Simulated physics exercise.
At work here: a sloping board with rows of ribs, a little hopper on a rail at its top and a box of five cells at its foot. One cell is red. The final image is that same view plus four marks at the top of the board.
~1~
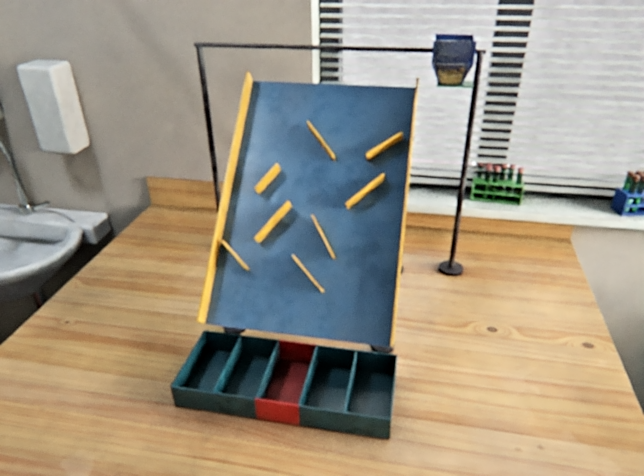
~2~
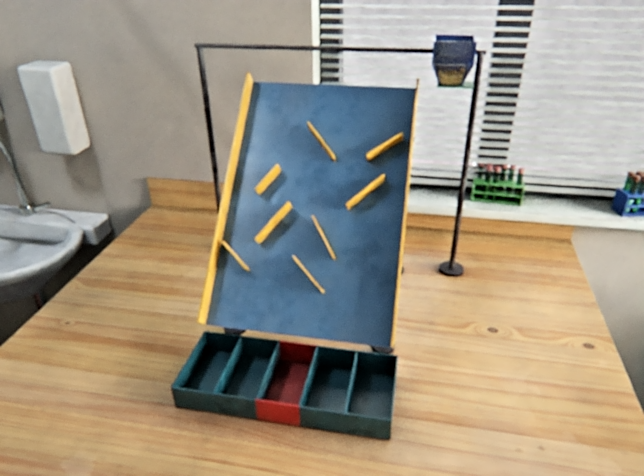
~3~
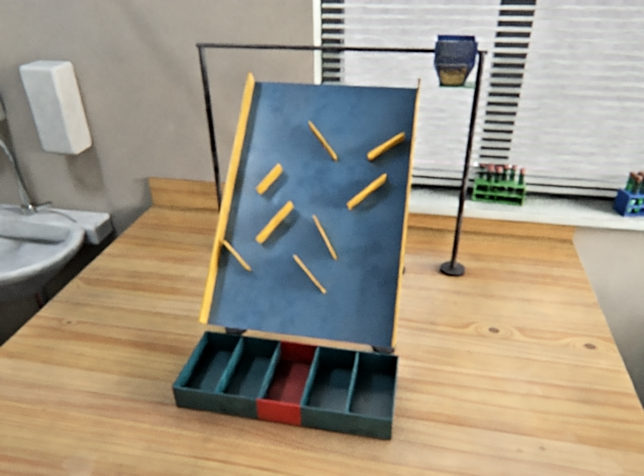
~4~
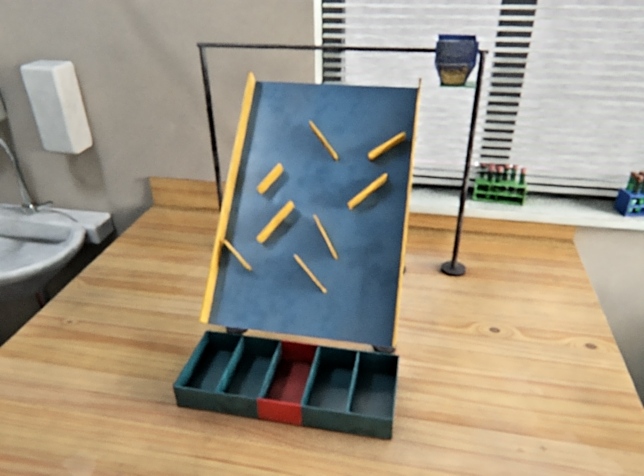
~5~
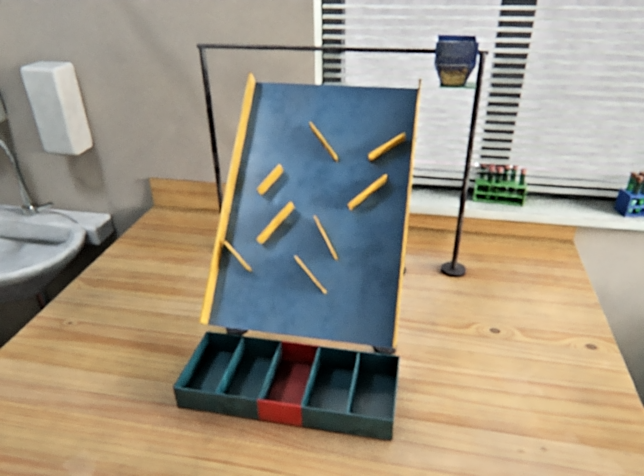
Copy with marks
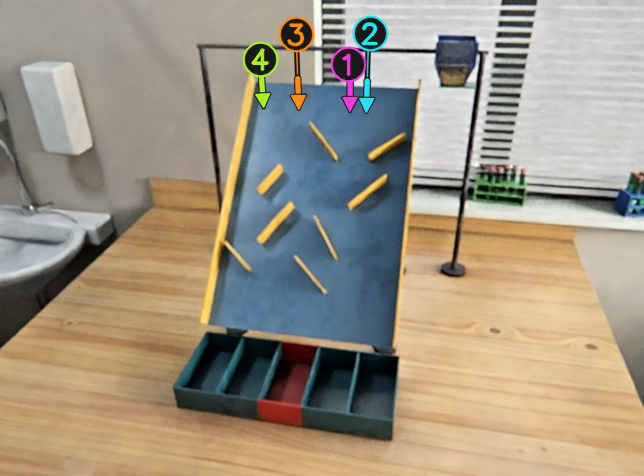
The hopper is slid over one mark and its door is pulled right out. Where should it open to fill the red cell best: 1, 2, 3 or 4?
The answer is mark 4.
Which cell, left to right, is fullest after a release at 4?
The third.
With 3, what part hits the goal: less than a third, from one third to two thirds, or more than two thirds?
It is less than a third.
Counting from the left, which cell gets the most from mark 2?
The fifth from the left.
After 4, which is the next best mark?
The answer is 3.
On the marked copy, mark 1 meets the board at (349, 106); mark 2 meets the board at (366, 107); mark 3 meets the board at (298, 104); mark 4 meets the board at (263, 102).
With 1, a stray few in the red cell, nearly all in other cells, a stray few outside the box.
With 2, none in the red cell, nearly all in other cells, a small part outside the box.
With 3, about a quarter in the red cell, most in other cells, a stray few held on the board.
With 4, about two thirds in the red cell, about a quarter in other cells, a small part held on the board.
